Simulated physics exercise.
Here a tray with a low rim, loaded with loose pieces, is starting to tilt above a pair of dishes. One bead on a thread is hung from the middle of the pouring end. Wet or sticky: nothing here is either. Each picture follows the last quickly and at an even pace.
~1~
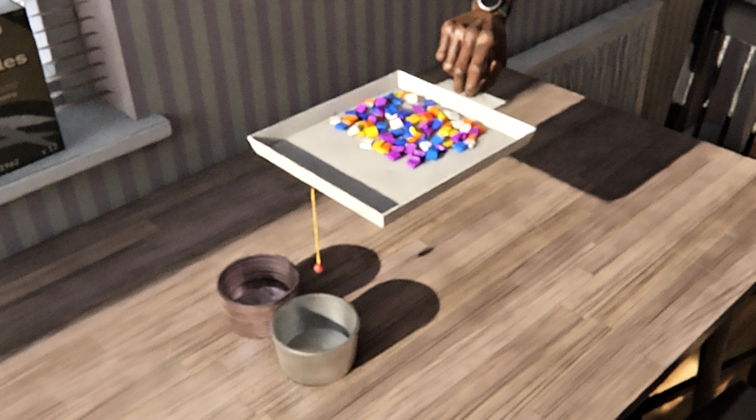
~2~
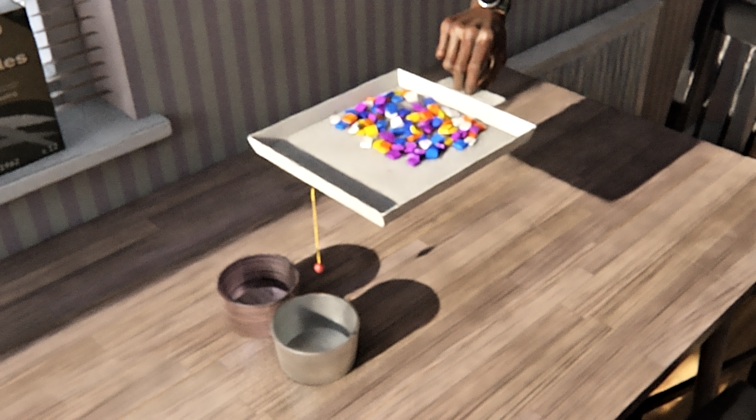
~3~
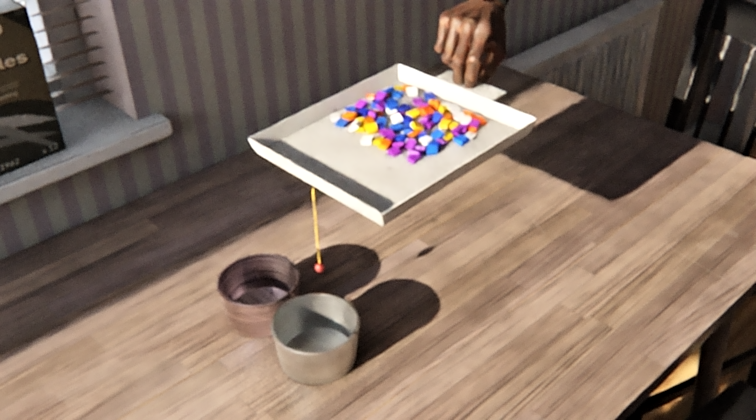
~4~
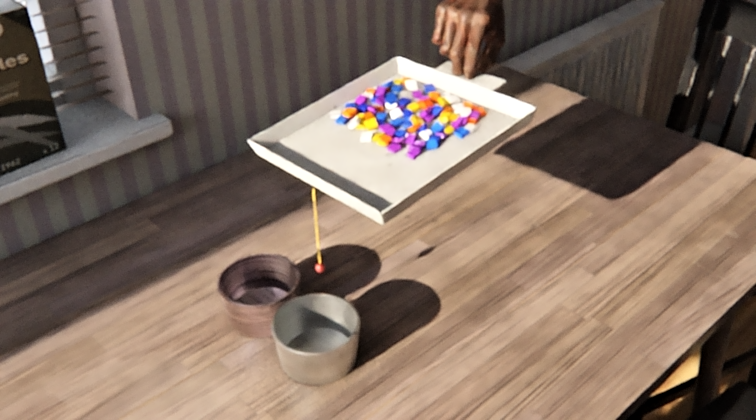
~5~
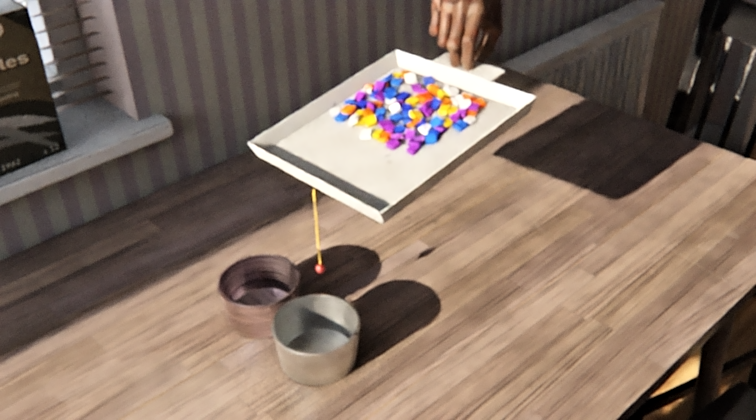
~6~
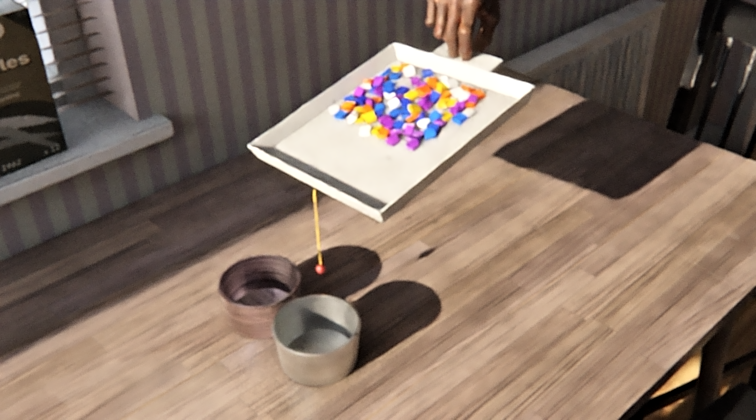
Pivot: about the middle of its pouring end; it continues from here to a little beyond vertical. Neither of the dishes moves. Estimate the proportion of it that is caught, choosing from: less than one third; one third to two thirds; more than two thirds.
Proportion caught: One third to two thirds.
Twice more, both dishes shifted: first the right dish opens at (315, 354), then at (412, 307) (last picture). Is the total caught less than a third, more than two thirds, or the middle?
First: Under a third; second: Under a third.
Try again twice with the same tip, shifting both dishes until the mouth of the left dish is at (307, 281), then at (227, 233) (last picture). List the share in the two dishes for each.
Near 20 % and 80 %.
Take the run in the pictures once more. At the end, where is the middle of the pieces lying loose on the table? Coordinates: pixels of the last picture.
Centre: Roughly (246, 276).
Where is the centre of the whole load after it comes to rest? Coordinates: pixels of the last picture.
The centre settles at about (261, 301).
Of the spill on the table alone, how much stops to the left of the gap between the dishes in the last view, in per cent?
I reckon around 80 per cent.
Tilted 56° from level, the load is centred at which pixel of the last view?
Close to (284, 159).
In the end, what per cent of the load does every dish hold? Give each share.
50 percent ends in the left dish, 0 percent in the right.
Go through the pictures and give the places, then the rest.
The first frame shows corners of the pouring end at (255, 137) and (382, 211), level; middle of the load at (406, 125), mosaic tiles; left dish at (228, 311); right dish at (283, 358); bead on its thread at (319, 268).
The second frame shows corners of the pouring end at (255, 137) and (382, 210), level; middle of the load at (406, 124).
The third frame shows corners of the pouring end at (255, 138) and (382, 210), tipped barely, lowest at the left corner; middle of the load at (406, 120).
The fourth frame shows corners of the pouring end at (255, 140) and (381, 209), tipped a little, lowest at the left corner; middle of the load at (406, 114).
The fifth frame shows corners of the pouring end at (254, 142) and (380, 208), tipped a little, lowest at the left corner; middle of the load at (405, 108).
The sixth frame shows corners of the pouring end at (255, 144) and (379, 208), tipped a little, lowest at the left corner; middle of the load at (404, 103); left dish at (229, 312); right dish at (285, 359).
Soon after the last picture, tray tipped steeply; most on the tray; a stray few in the left dish; a small part in the air.
A little later, tray tipped right over; most on the tray; about a quarter in the left dish; a small part outside both.
Later still, tray tipped past a quarter turn; a stray few in the right dish; about half in the left dish; about half outside both.
At rest, tray tipped past a quarter turn; a stray few in the right dish; about half in the left dish; about half outside both.
